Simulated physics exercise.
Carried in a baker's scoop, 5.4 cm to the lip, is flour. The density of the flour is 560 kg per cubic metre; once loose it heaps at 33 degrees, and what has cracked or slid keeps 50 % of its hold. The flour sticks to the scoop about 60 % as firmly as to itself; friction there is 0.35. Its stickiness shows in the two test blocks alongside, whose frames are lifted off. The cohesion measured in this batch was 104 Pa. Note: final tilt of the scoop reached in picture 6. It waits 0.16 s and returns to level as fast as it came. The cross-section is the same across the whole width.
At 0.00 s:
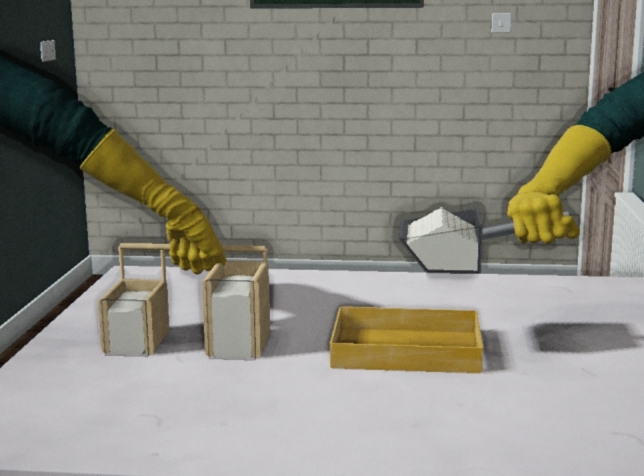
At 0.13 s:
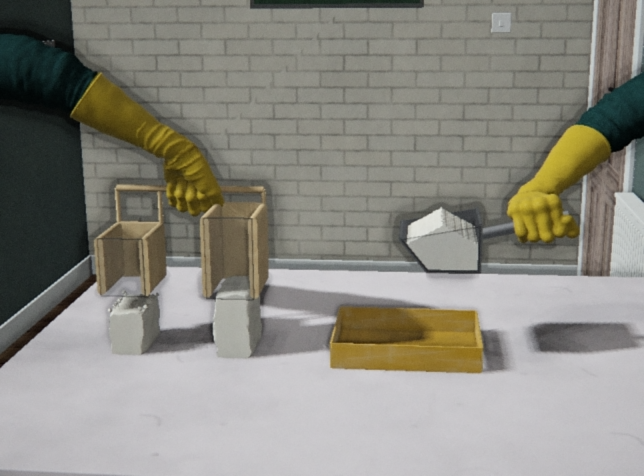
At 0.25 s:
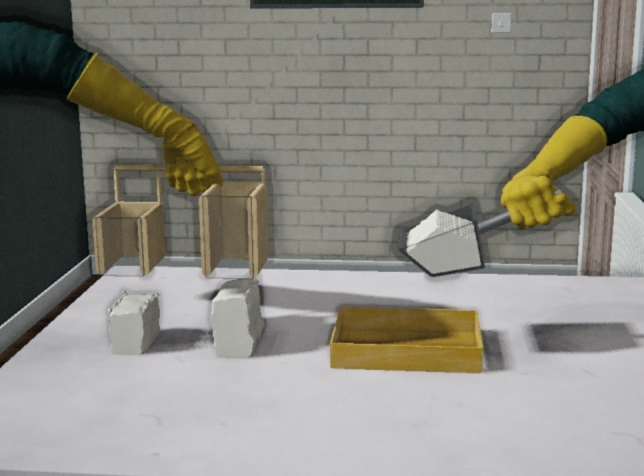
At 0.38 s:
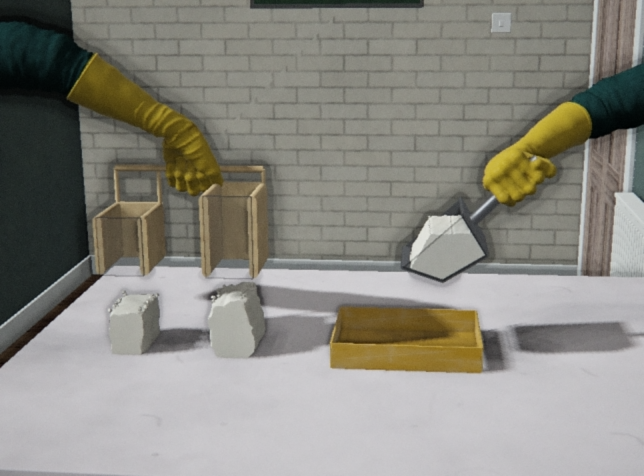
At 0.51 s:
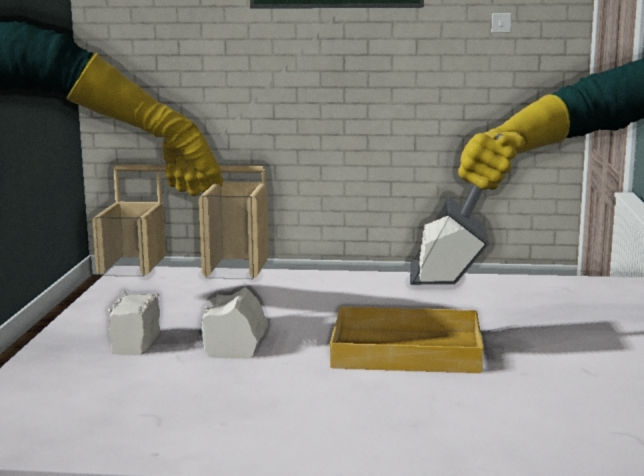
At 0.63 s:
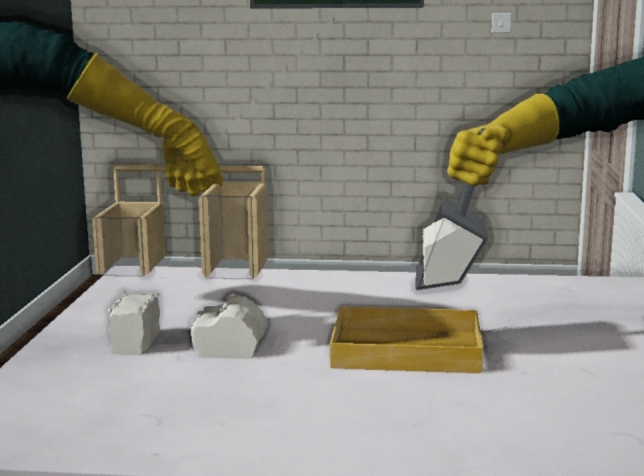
The clip shows a gloved hand lifting two joined wooden molds off two pale blocks, the taller of which slumps while the shorter barely changes, as another gloved hand tilts a scoop of white powder steeply downward.
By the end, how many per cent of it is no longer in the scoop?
Roughly 0 percent.
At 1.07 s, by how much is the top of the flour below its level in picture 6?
I'd say near 1.0 centimetres.
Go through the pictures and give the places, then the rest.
In the first frame, lip at (402, 238), tilt 0 degrees; crest of the flour at (444, 226); block heights 8.4 cm, 12 cm (left to right).
In the second frame, lip at (402, 238), tilt 0 degrees; crest of the flour at (443, 226); block heights 8.3 cm, 12 cm (left to right).
In the third frame, lip at (400, 248), tilt 12 degrees; crest of the flour at (438, 228); block heights 8.3 cm, 11 cm (left to right).
In the fourth frame, lip at (403, 266), tilt 32 degrees; crest of the flour at (459, 233); block heights 8.3 cm, 11 cm (left to right).
In the fifth frame, lip at (412, 281), tilt 53 degrees; crest of the flour at (464, 229); block heights 8.3 cm, 9.4 cm (left to right).
In the sixth frame, lip at (417, 287), tilt 61 degrees; crest of the flour at (457, 229); block heights 8.3 cm, 8.2 cm (left to right).
After 0.83 s, the scoop is at 61 degrees and 0 % has left it.
After 1.07 s, the scoop is at 28 degrees and 0 % has left it.
After 1.30 s, the scoop is at 0 degrees and 0 % has left it.
After 1.53 s, the scoop is at 0 degrees and 0 % has left it.
After 1.64 s, the scoop is at 0 degrees and 0 % has left it.
